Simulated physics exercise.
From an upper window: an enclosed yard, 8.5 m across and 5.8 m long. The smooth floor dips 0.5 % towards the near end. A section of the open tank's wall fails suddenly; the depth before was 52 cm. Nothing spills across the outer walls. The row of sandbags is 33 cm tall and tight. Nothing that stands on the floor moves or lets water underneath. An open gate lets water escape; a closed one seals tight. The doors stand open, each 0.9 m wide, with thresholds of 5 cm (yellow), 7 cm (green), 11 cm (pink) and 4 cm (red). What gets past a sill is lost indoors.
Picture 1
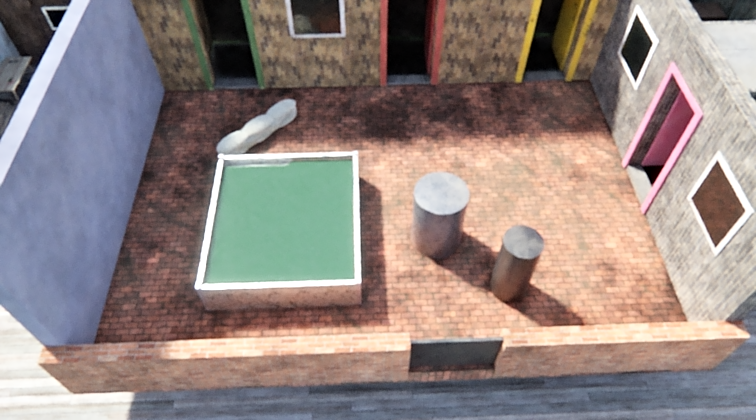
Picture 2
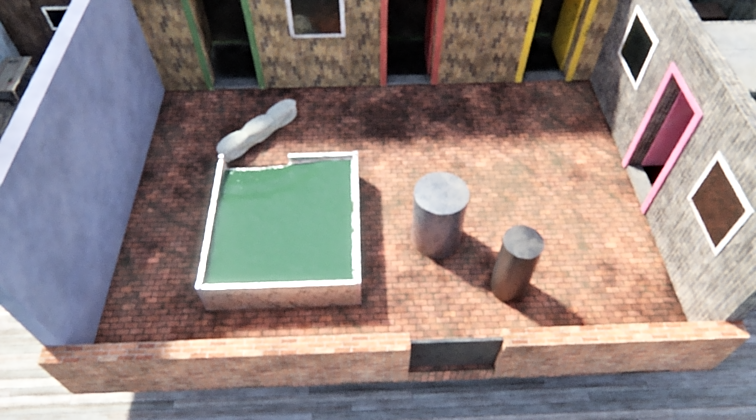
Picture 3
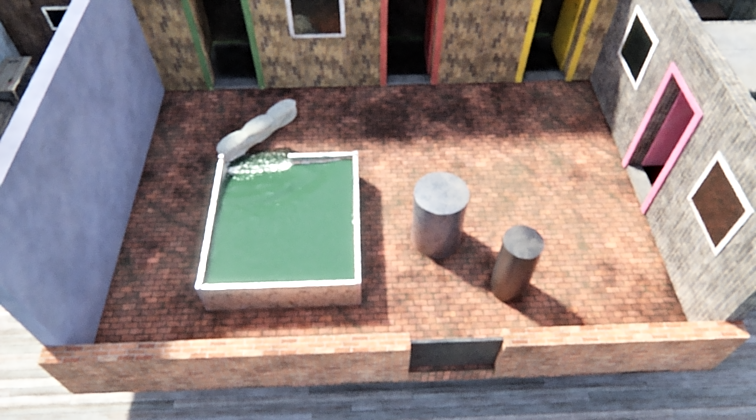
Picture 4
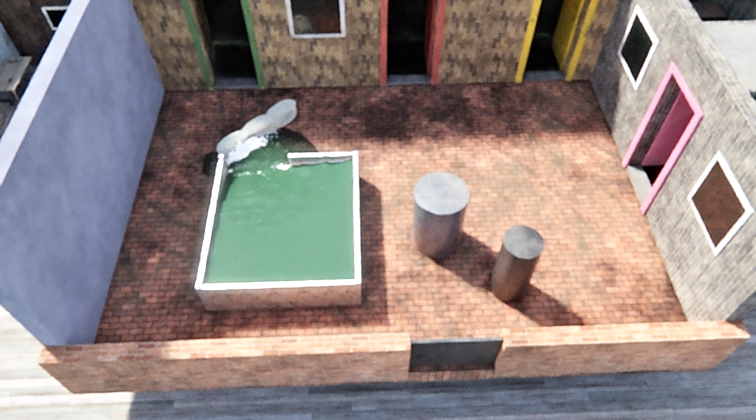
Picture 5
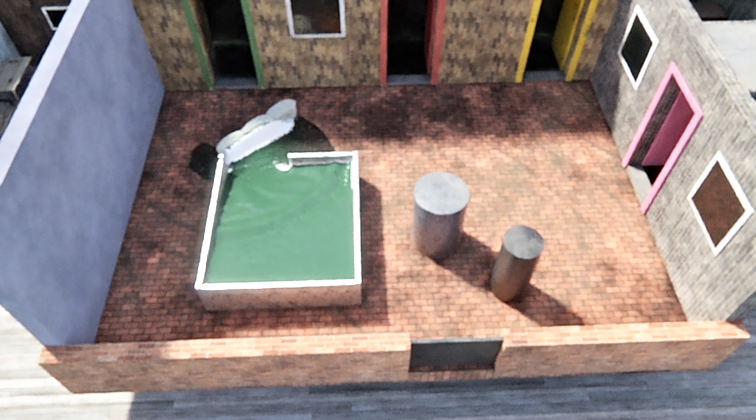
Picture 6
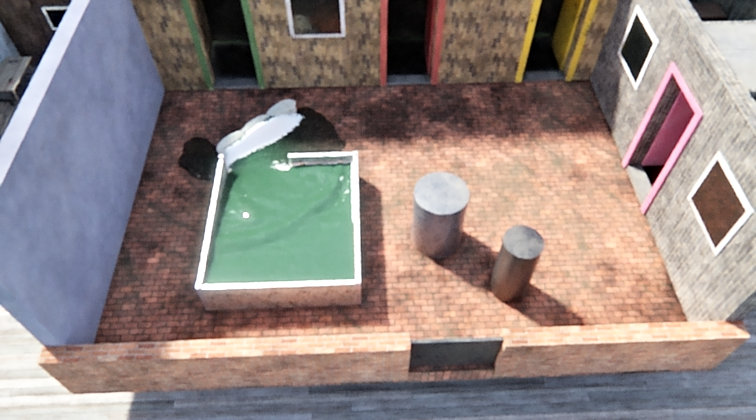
An enclosed yard paved in red brick is seen from high above, with green, red and yellow doorways behind and a pink one at right. A white-rimmed tank of green water stands left of two grey cylinders, with a pale, lumpy object behind it. As the camera stays still, part of the tank's far wall gives way, and water pours out, foaming around the pale object and spreading darkly over the paving.
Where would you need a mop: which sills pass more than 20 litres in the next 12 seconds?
Within that time: At the yellow door it passes the limit; at the green door it stays under the limit; at the pink door it does not reach the limit; at the red door it passes the limit.
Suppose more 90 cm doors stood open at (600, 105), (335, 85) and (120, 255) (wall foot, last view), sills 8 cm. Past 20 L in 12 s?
In turn: Over, over, under.
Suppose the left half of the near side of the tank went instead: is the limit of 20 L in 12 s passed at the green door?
Then: Green over.
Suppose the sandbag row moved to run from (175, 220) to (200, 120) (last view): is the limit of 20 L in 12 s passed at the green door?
Then: Green over.
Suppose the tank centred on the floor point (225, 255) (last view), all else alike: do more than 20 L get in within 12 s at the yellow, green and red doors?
Against that limit: Yellow not over, green over, red below.
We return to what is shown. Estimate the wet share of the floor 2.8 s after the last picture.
About 45 per cent.
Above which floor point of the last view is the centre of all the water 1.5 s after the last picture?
Around (287, 203).
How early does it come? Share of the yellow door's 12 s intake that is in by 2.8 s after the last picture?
About 0 per cent.
Then, 0.7 s after the last picture water covers 15 % of the floor and is deepest (46 cm) near (237, 161); yellow door not reached, green door not reached, pink door not reached, red door not reached.
Then, 1.5 s after the last picture water covers 25 % of the floor and is deepest (40 cm) near (237, 161); yellow door not reached, green door not reached, pink door not reached, red door 10 cm at the sill, 7 L in.
Then, 2.8 s after the last picture water covers 45 % of the floor and is deepest (26 cm) near (237, 161); yellow door 6 cm at the sill, 0 L in, green door 8 cm at the sill, 0 L in, pink door not reached, red door 10 cm at the sill, 36 L in.
Then, 6.3 s after the last picture water covers 75 % of the floor and is deepest (16 cm) near (237, 161); yellow door 9 cm at the sill, 26 L in, green door 6 cm at the sill, 2 L in, pink door 7 cm at the sill, 0 L in, red door 7 cm at the sill, 73 L in.
Then, 11.3 s after the last picture water covers 95 % of the floor and is deepest (11 cm) near (696, 345); yellow door 7 cm at the sill, 69 L in, green door 5 cm at the sill, 3 L in, pink door 5 cm at the sill, 0 L in, red door 4 cm at the sill, 86 L in.
